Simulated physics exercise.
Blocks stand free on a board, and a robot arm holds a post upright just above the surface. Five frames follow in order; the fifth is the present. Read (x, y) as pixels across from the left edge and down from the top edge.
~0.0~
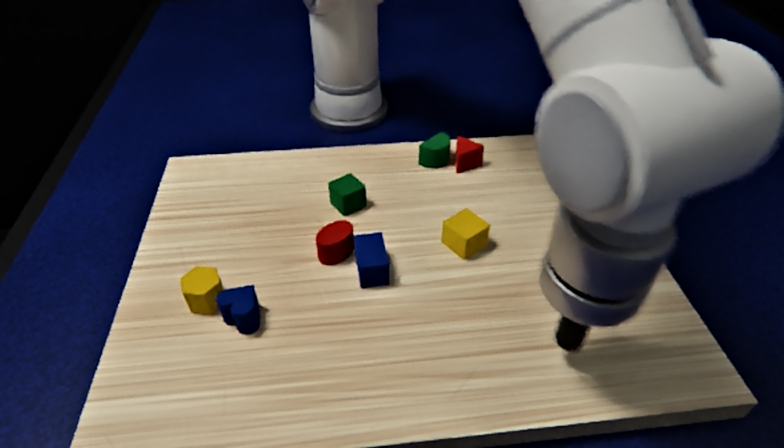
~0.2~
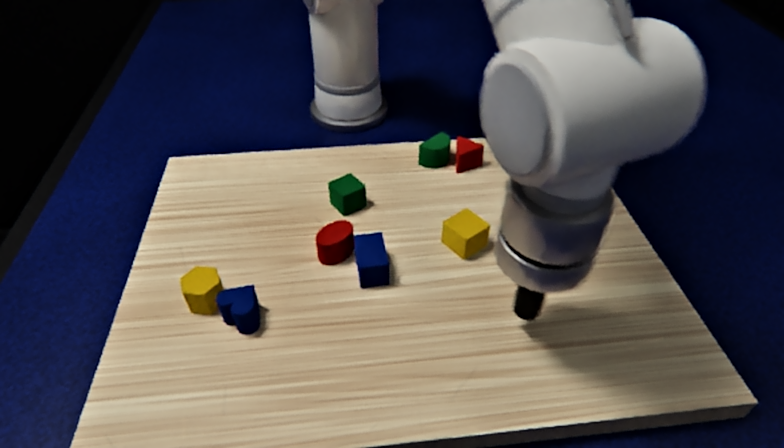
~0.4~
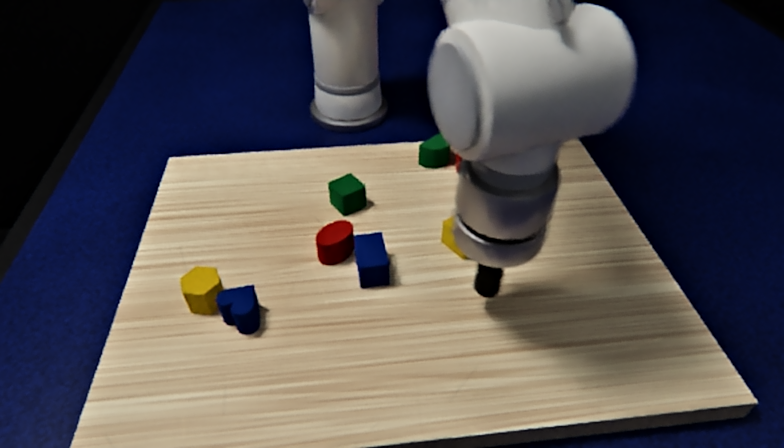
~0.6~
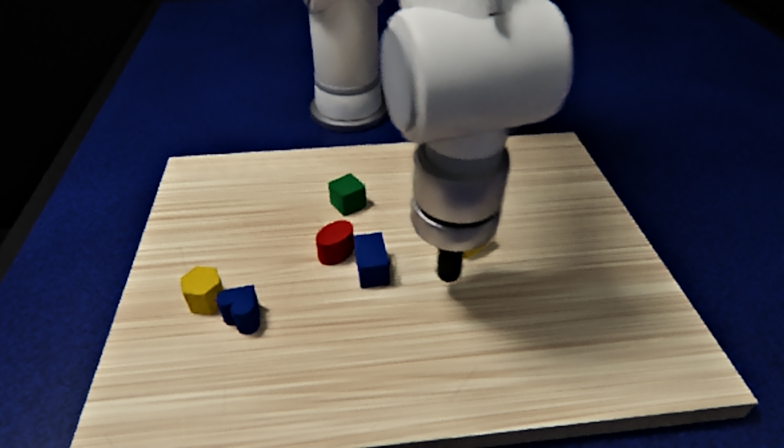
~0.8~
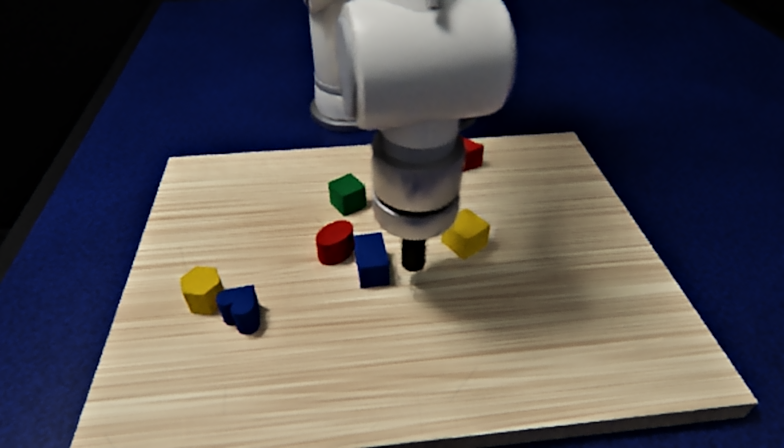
On a wooden board, a robot arm moves its black post leftward between still, colourful blocks.
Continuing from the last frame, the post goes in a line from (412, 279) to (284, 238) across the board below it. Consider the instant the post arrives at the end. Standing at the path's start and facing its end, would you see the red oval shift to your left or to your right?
Shifts left.
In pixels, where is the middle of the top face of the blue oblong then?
The blue oblong ends near (254, 219).
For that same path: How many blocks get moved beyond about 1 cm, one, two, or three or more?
It moves two blocks.
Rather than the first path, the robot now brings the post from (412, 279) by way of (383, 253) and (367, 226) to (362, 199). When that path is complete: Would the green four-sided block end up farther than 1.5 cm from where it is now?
Yes.
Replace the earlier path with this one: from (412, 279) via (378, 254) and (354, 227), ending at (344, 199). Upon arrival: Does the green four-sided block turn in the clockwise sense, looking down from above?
My answer is yes.
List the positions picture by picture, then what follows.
The first frame shows tip of the post (568, 341), middles of tops, red oval (334, 232), green four-sided block (347, 184), blue oblong (371, 249).
The second frame shows post (526, 311), nothing pushed.
The third frame shows post (486, 289), nothing pushed.
The fourth frame shows post (449, 275), nothing pushed.
The fifth frame shows post (413, 264), red oval (334, 232), green four-sided block (347, 184), blue oblong (371, 249).
The first path, step by step. One third of the way, post (367, 249); red oval (318, 226), turned 25° anticlockwise; blue oblong (339, 240), turned 30° clockwise.
Two thirds of the way, post (323, 235); red oval (273, 218), turned 30° anticlockwise; blue oblong (296, 229), turned 20° clockwise.
At the end, post (281, 223); red oval (227, 213), turned 45° anticlockwise; green four-sided block unmoved; blue oblong (254, 219).
